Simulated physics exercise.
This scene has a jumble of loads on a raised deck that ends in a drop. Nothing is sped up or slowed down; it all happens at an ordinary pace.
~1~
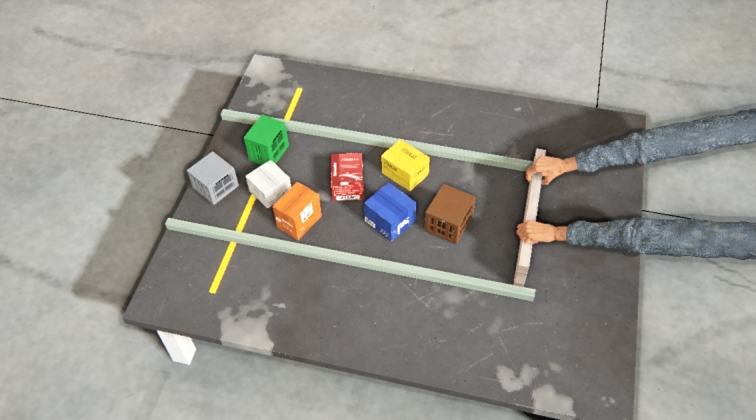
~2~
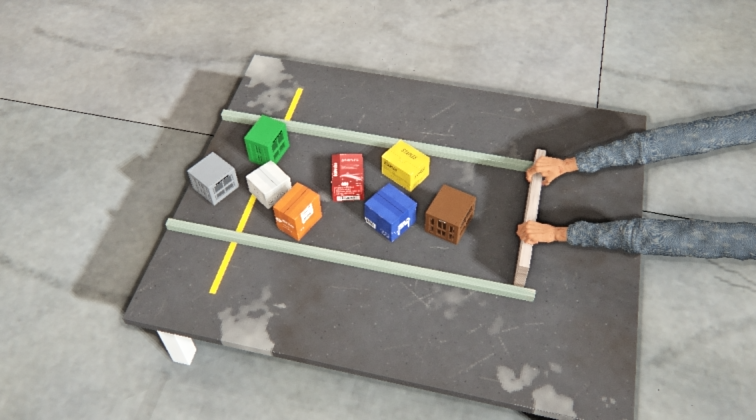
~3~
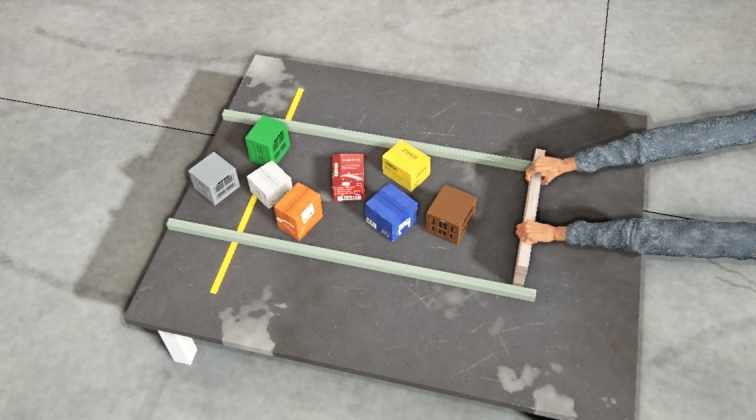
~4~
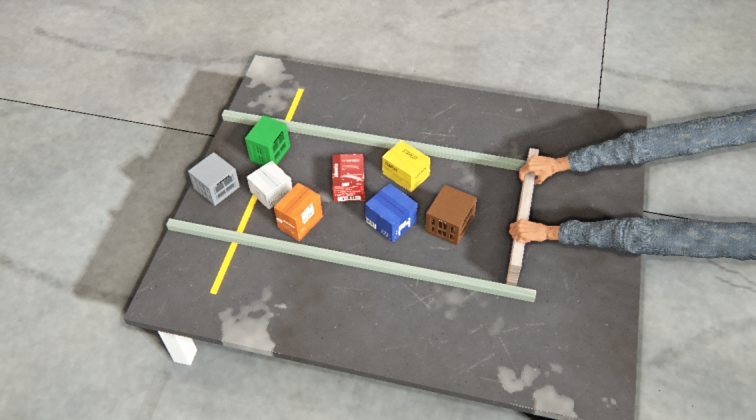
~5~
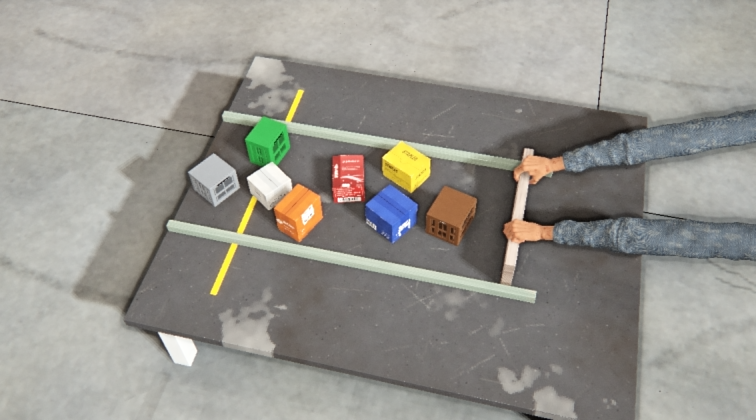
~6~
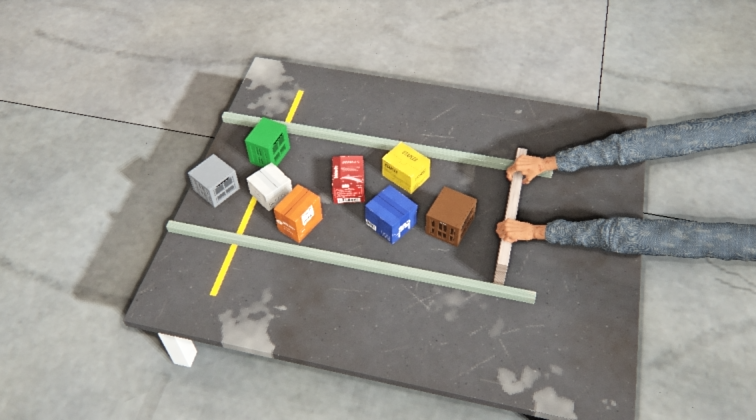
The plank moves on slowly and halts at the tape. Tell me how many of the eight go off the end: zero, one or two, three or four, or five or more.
My prediction is three or four fallers.
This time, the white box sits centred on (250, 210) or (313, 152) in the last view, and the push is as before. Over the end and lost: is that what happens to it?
In that order, it falls; remains up.
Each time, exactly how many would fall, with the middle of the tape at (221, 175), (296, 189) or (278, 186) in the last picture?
The counts: 6, 1 and 1.
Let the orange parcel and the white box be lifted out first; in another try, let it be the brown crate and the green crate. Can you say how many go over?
First 1, second 1.
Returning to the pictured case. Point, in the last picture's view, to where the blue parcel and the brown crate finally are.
I'd say approximately (198, 190) and then (239, 180).
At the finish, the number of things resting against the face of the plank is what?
2 of them.
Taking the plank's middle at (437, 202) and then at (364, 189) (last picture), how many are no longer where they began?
The first number is 2, the next one 6.
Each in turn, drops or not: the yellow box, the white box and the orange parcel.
Check each: Yellow box stays, white box falls away, orange parcel falls away.
Soon after, none off yet; grey crate at rest near (214, 181); green crate at rest near (268, 144); white box at rest near (270, 187).
Then, none off yet; grey crate at rest near (214, 181); green crate moving near (267, 144); white box moved about its own width near (255, 179).
At rest, the number that fall off is three or four; fallen, orange parcel, white box and grey crate.
